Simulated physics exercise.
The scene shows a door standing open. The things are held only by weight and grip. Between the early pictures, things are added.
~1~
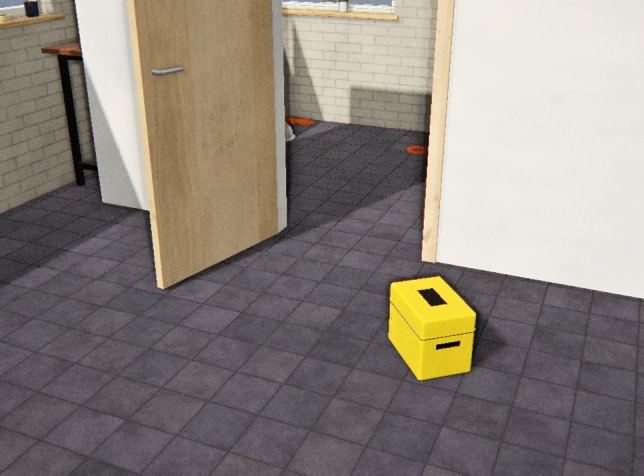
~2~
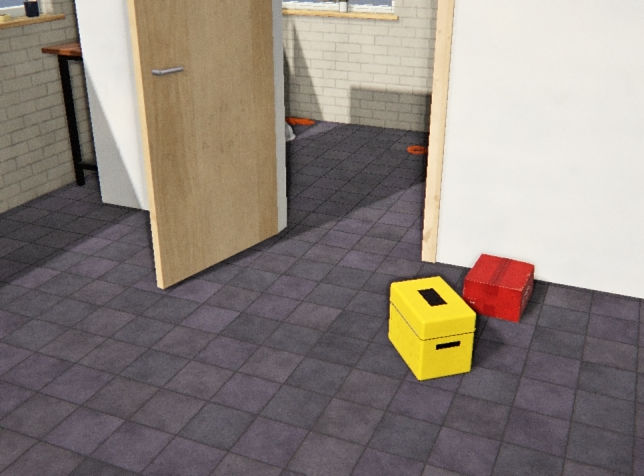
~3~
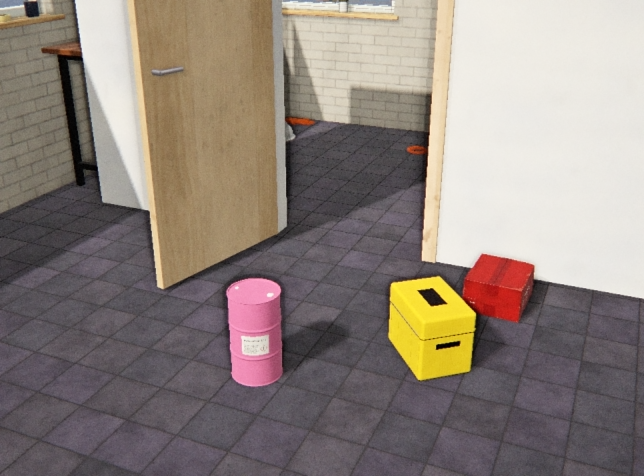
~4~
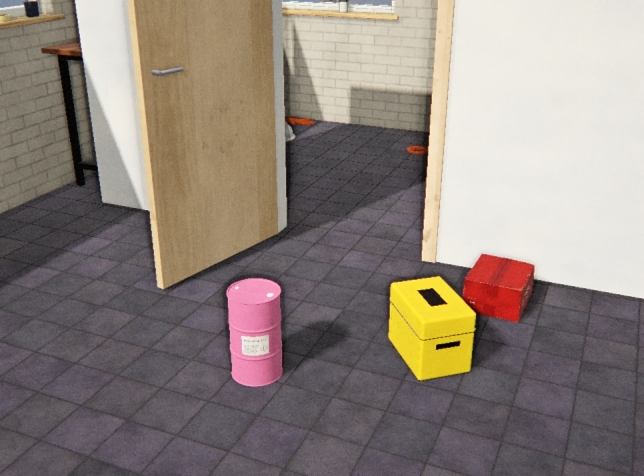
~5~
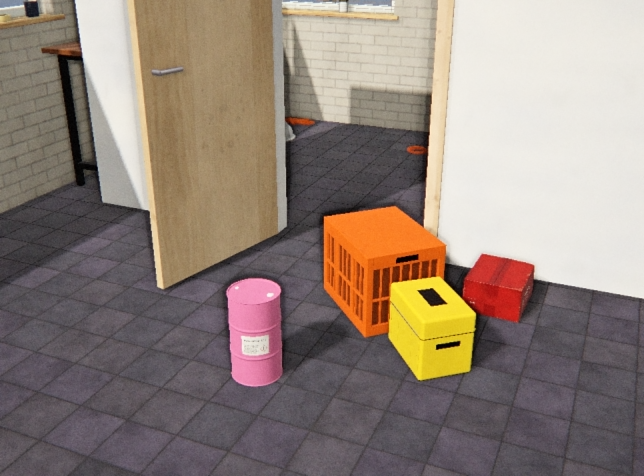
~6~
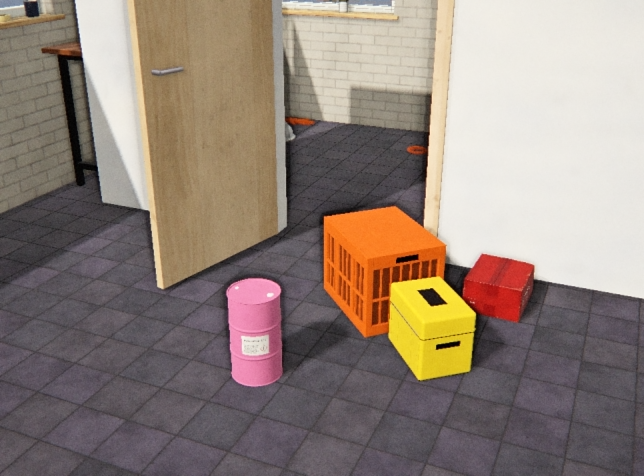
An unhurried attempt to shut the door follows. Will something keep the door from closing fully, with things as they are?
The gap remains.
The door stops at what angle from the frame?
Some 45°.
Then, 0.90 s after the last picture, door 84° open.
Then, 1.40 s after the last picture, door 64° open.
At rest, door 45° open; all 4 in place. Seen from the same camera at the end, orange chest near (383, 268).
